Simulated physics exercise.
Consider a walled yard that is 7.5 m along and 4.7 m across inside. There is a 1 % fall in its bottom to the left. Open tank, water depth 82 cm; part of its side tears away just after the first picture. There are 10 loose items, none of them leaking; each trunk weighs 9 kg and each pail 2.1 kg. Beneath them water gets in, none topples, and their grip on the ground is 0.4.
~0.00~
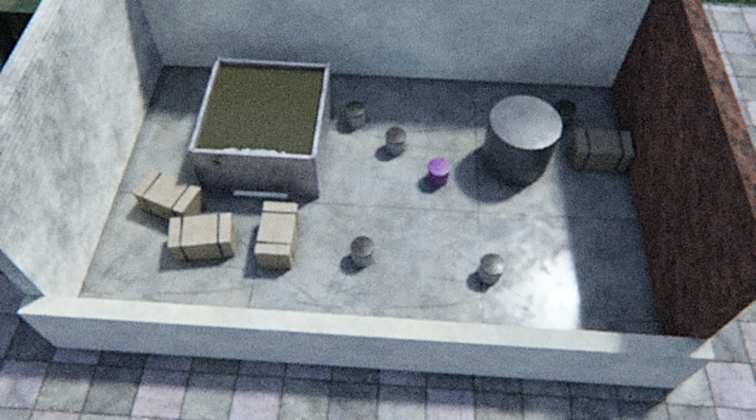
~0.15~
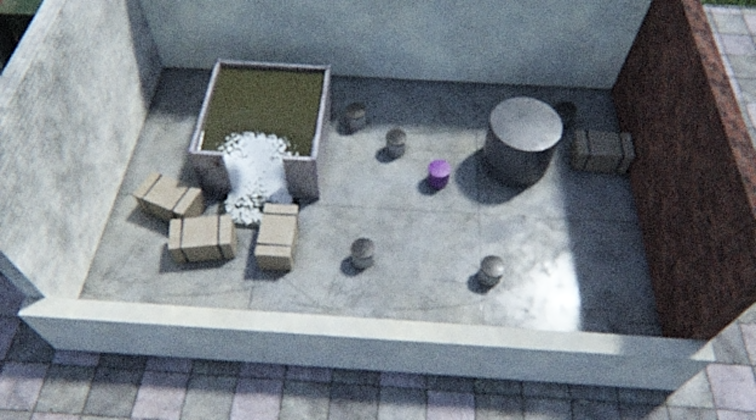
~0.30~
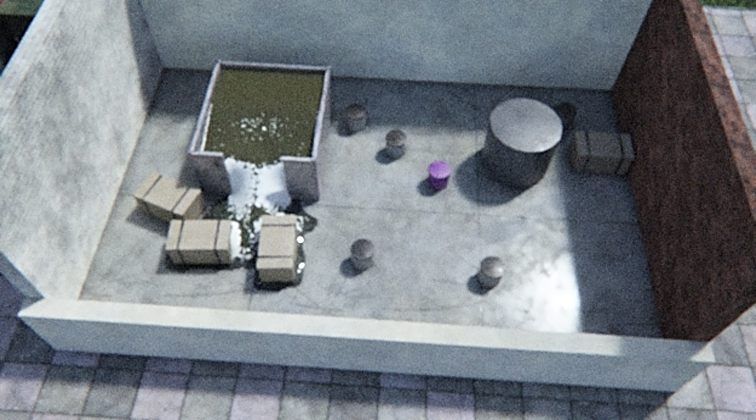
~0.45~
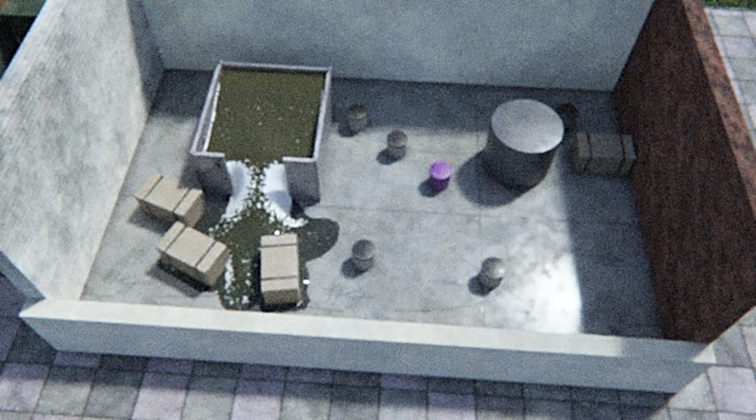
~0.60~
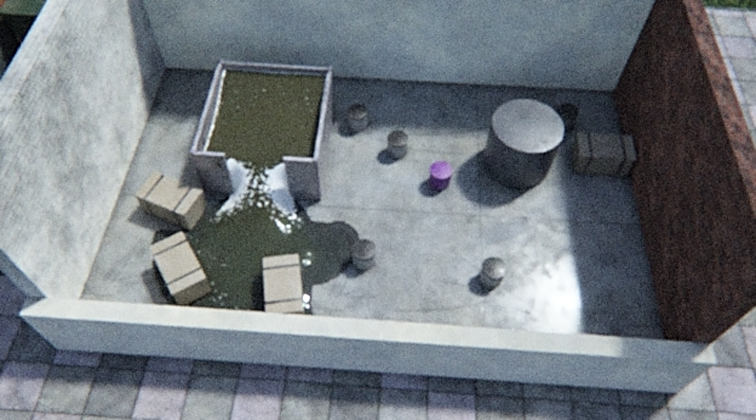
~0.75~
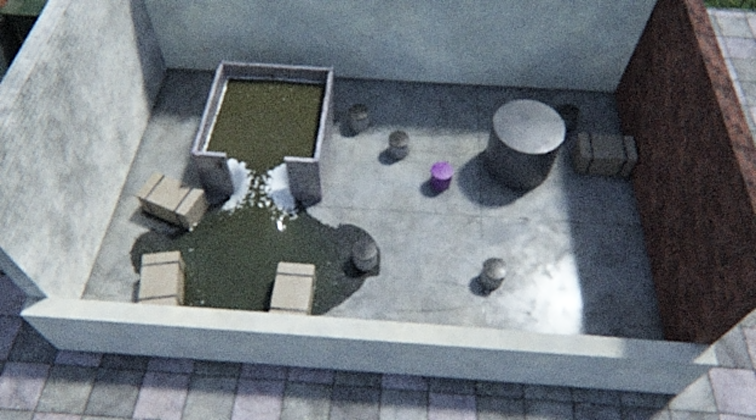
To begin with, a walled yard holds an open tank of murky water, several boxes, small pails and a large metal drum. Part of the tank's front side gives way and water pours out, pushing two nearby boxes toward the front wall, while the dark pool widens around them and the purple pail stays put.
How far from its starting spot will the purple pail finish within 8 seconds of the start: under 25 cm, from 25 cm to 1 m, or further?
Under 25 cm away.
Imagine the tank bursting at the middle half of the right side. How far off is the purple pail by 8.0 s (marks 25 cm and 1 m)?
I'd say the purple pail gets swept off.
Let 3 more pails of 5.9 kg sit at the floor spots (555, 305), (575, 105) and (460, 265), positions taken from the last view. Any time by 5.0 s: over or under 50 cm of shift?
The first one ends up beyond that, the second inside that, the third beyond that.
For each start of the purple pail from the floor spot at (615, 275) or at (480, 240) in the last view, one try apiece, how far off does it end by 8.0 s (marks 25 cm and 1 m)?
Spot one - it is swept away; spot two - it is swept away.
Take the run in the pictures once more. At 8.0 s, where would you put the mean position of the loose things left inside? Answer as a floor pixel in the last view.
Close to (410, 133).
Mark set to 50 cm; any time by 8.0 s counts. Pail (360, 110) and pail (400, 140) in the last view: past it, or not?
In sequence - stayed below the line; stayed below the line.
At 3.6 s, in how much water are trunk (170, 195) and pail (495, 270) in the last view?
Depths: Near 6 cm, then near 2 cm.
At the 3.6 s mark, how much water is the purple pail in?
Depth: About 0 cm.
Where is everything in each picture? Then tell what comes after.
In the first frame, the purple pail at (439, 167) rests on the ground; 2.6 m2 under water; 0 of 10 have shifted.
In the second frame, the purple pail at (440, 168), on the bottom; 3.2 m2 under water; 0 of 10 have shifted.
In the third frame, the purple pail at (440, 169) rests on the ground; water covers 3.8 m2; 1 of 10 have shifted.
In the fourth frame, the purple pail at (441, 170), on the bottom; water covers 4.8 m2; 2 of 10 have shifted.
In the fifth frame, the purple pail at (441, 170) rests on the ground; water covers 6.3 m2; 2 of 10 have shifted.
In the sixth frame, the purple pail at (442, 170), on the bottom; water covers 7.4 m2; 2 of 10 have shifted.
After 1.6 s the purple pail is near (442, 170), 0.0 m from its start, aground; 0 afloat.
After 3.6 s the purple pail is near (442, 170), 0.0 m from its start, aground; 3 afloat.
After 5.6 s the purple pail is near (442, 170), 0.0 m from its start, aground; 5 afloat.
After 8.0 s the purple pail is near (442, 170), 0.0 m from its start, afloat; 8 afloat.
